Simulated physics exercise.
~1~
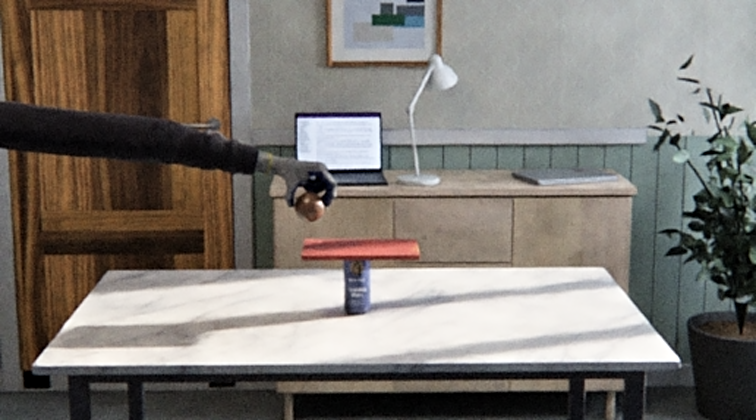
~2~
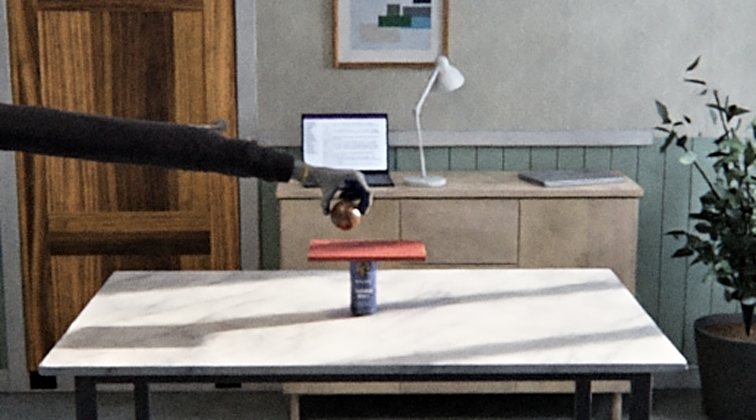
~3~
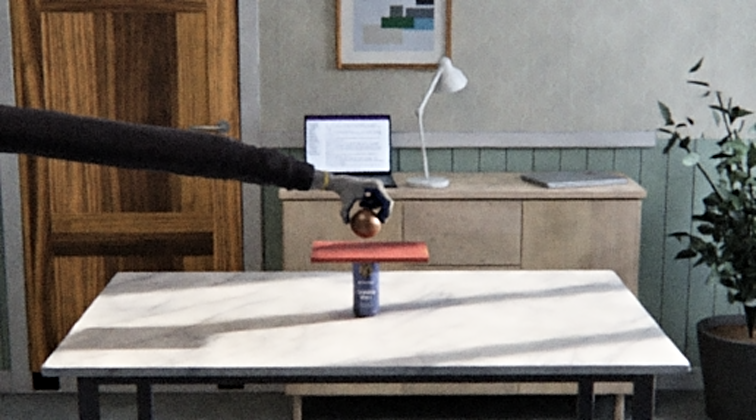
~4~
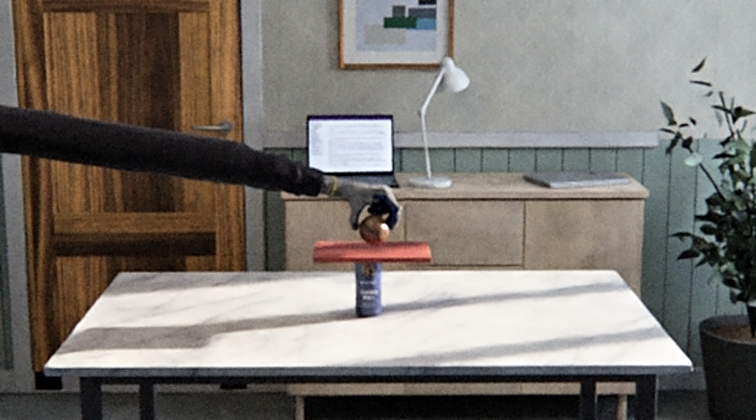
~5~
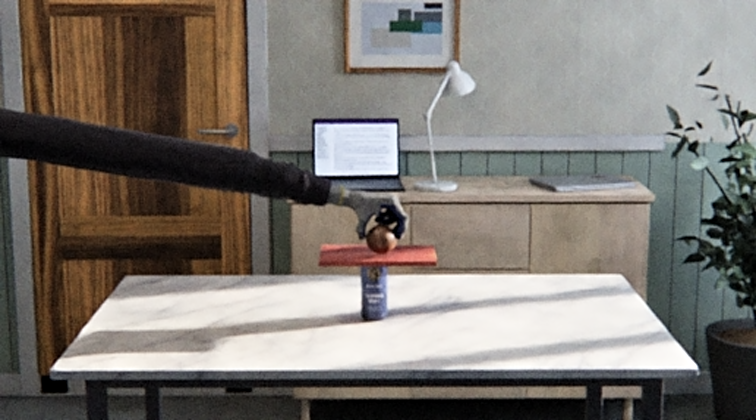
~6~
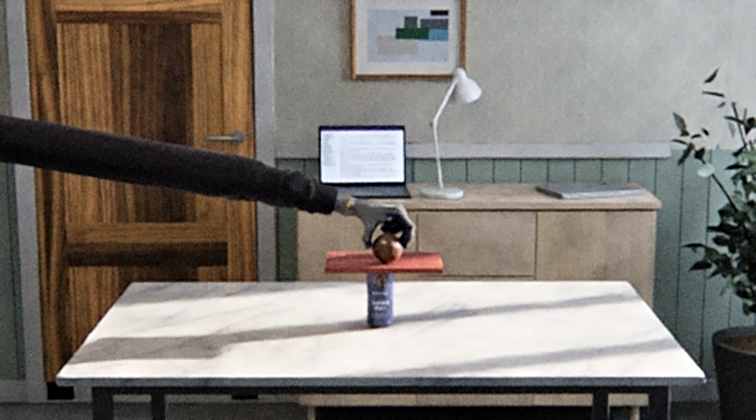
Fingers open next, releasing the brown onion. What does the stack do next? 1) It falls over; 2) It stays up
It stays up (2).
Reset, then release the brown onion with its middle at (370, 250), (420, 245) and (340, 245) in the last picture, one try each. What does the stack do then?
First time it stays put, second time it falls over, third time it stays put.
Then, 0.80 s later than the last frame, all is still.
Then, 1.70 s later than the last frame, things are still on the move.
When it is over, all 3 as before. End places, in pixels of the last picture, brown onion near (388, 249). The stack keeps its balance.
